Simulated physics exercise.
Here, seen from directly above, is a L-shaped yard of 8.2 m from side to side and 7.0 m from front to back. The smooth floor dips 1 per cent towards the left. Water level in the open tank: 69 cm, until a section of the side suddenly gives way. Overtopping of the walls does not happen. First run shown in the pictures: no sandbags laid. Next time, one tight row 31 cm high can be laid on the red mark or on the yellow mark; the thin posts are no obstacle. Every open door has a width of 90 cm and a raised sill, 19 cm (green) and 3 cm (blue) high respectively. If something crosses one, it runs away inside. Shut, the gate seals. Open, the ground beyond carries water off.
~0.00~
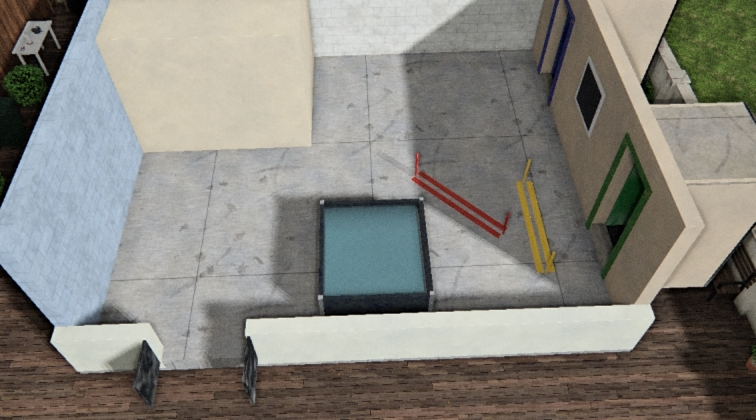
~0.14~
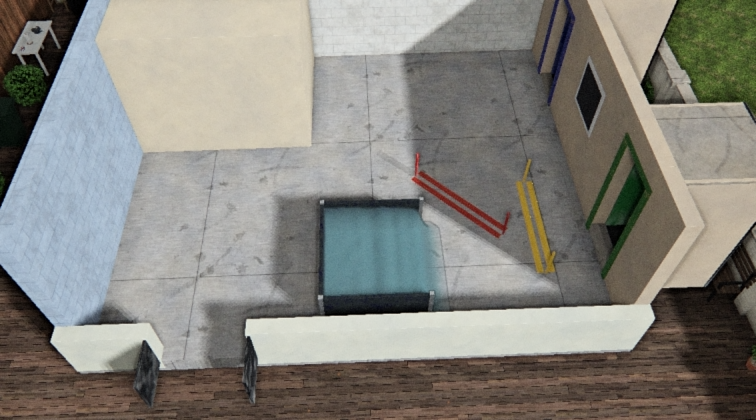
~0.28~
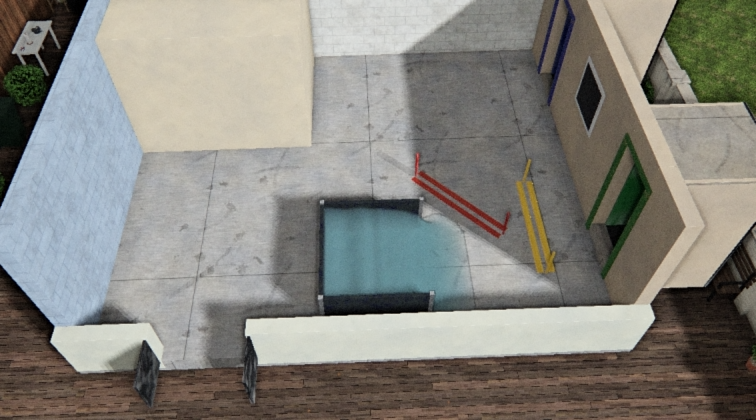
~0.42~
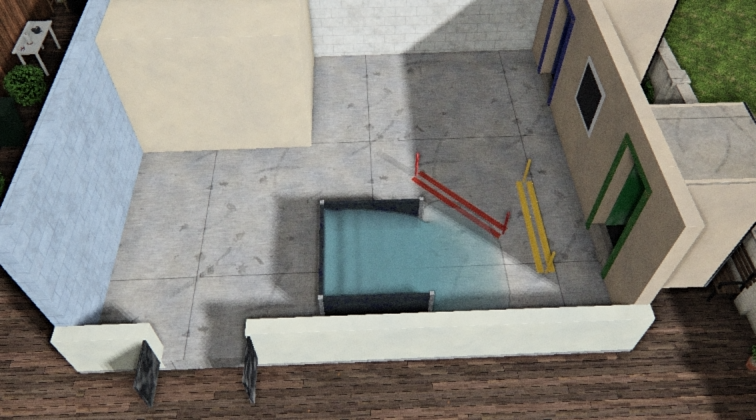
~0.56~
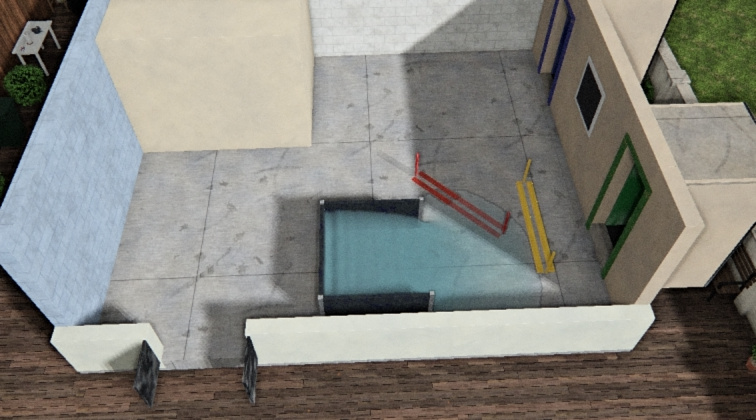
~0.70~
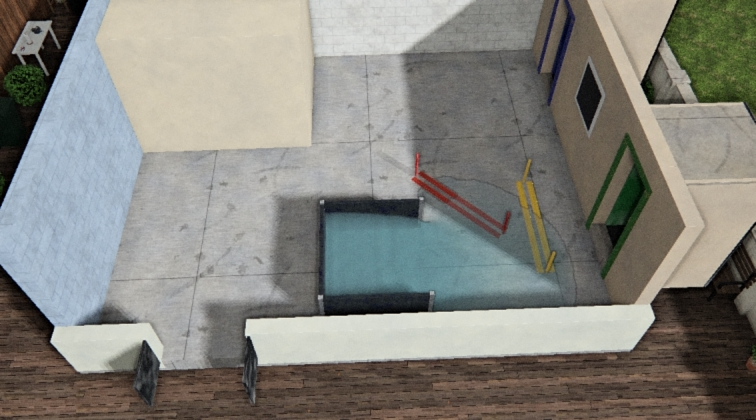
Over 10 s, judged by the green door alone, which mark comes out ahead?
The yellow one comes out ahead.
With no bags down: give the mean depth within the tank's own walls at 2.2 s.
Average: 17 cm.
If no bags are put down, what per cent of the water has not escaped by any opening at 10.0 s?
About 92 in a hundred.
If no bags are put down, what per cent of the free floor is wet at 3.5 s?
Roughly 35 per cent.
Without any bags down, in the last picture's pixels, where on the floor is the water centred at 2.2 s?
Centre of water: Approx. (492, 257).
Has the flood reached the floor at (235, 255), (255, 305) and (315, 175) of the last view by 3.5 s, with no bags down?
One by one, I'd say spared, spared and spared.
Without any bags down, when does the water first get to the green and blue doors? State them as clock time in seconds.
Arrival times - green 0.8 s, blue 2.4 s.
After 1.4 s water covers 20 % of the floor and is deepest (44 cm) near (614, 326) in the run without bags; in at the green door, 27 L with no bags, 27 L with the row on red, 0 L on yellow.
After 2.2 s water covers 25 % of the floor and is deepest (38 cm) near (610, 316) in the run without bags; in at the green door, 79 L with no bags, 91 L with the row on red, 0 L on yellow.
After 3.5 s water covers 35 % of the floor and is deepest (18 cm) near (496, 311) in the run without bags; in at the green door, 109 L with no bags, 127 L with the row on red, 2 L on yellow.
After 6.0 s water covers 65 % of the floor and is deepest (24 cm) near (321, 59) in the run without bags; in at the green door, 110 L with no bags, 128 L with the row on red, 2 L on yellow.
After 10.0 s water covers 75 % of the floor and is deepest (12 cm) near (321, 59) in the run without bags; in at the green door, 110 L with no bags, 128 L with the row on red, 2 L on yellow.
